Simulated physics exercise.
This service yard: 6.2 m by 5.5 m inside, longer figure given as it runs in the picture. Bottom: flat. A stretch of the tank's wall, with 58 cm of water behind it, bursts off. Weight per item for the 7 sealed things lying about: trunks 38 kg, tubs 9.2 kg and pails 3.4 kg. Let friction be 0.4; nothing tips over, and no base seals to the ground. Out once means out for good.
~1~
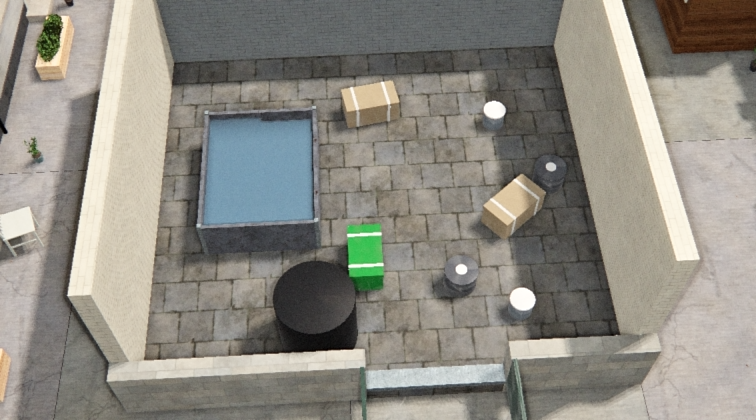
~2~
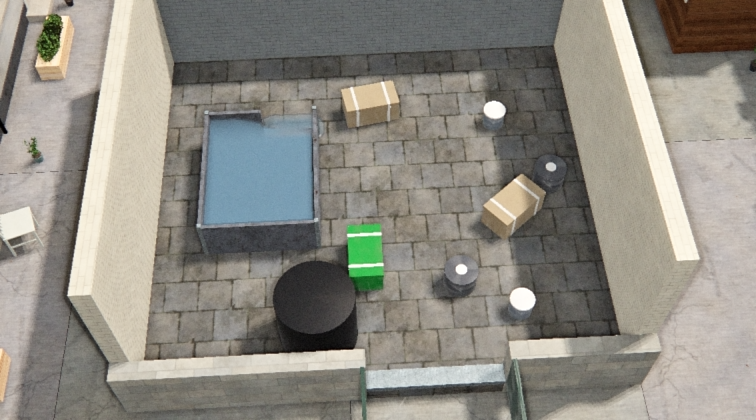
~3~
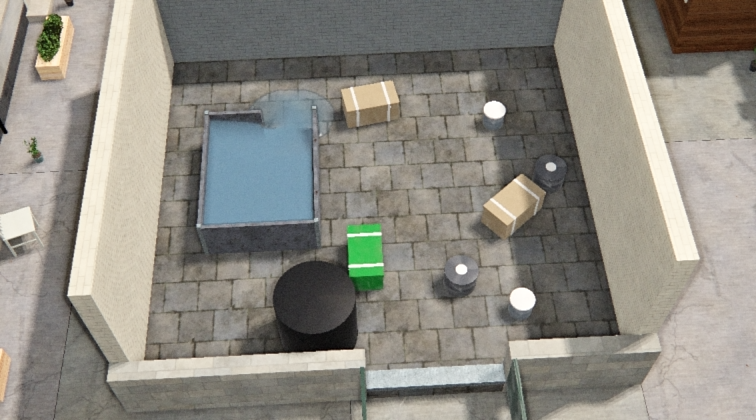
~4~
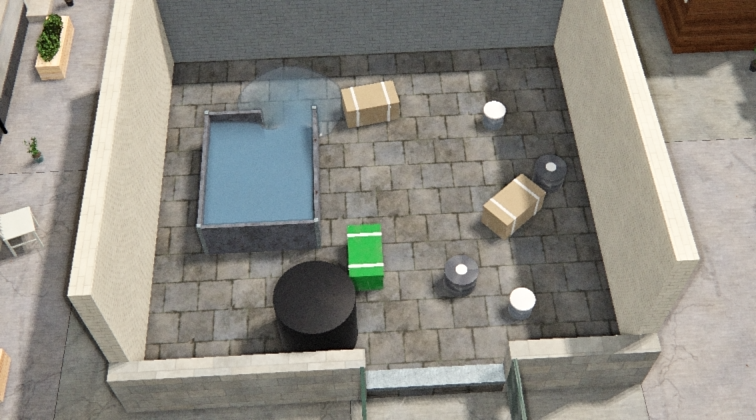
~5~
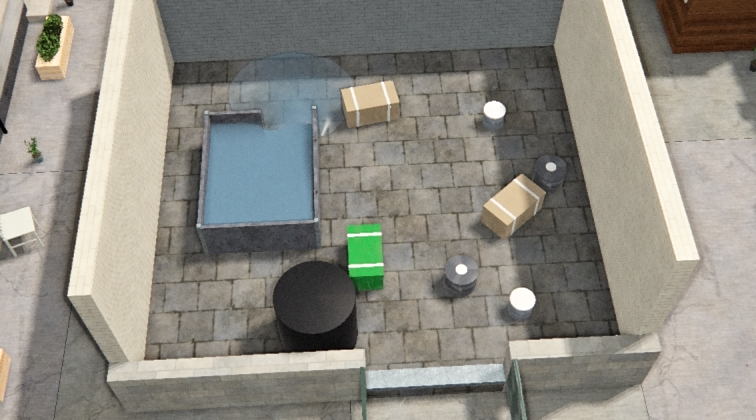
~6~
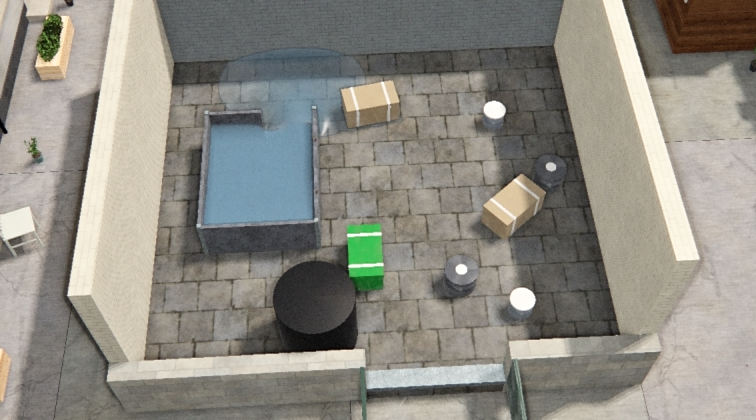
A tank's back wall breaks open and water spreads onto the paved yard behind it.
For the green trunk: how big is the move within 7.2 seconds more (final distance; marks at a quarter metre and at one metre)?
Green trunk hardly budges.
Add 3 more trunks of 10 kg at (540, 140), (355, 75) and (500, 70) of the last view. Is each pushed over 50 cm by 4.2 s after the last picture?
Order as asked - farther, farther, farther.
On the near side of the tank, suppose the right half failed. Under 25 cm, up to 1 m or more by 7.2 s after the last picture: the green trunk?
The answer: The green trunk slips a moderate way.
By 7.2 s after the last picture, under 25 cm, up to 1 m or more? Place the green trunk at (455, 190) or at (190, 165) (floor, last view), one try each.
In that order: It hardly budges; it goes a long way.
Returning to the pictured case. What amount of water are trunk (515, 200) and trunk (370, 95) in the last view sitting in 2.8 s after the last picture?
Close to 0 and 3 centimetres.
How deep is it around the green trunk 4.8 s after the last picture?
About 0 cm.
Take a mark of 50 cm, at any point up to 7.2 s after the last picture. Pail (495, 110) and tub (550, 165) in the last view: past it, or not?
First one went too far, second one went too far.
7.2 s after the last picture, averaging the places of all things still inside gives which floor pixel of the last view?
Around (476, 244).
Then, 0.9 s after the last picture the green trunk is near (365, 250), 0.0 m from its start, aground; 0 of 7 are out; 0 afloat.
Then, 2.8 s after the last picture the green trunk is near (365, 250), 0.0 m from its start, aground; 0 of 7 are out; 0 afloat.
Then, 4.8 s after the last picture the green trunk is near (365, 250), 0.0 m from its start, aground; 0 of 7 are out; 1 afloat.
Then, 7.2 s after the last picture the green trunk is near (365, 250), 0.0 m from its start, aground; 0 of 7 are out; 1 afloat.
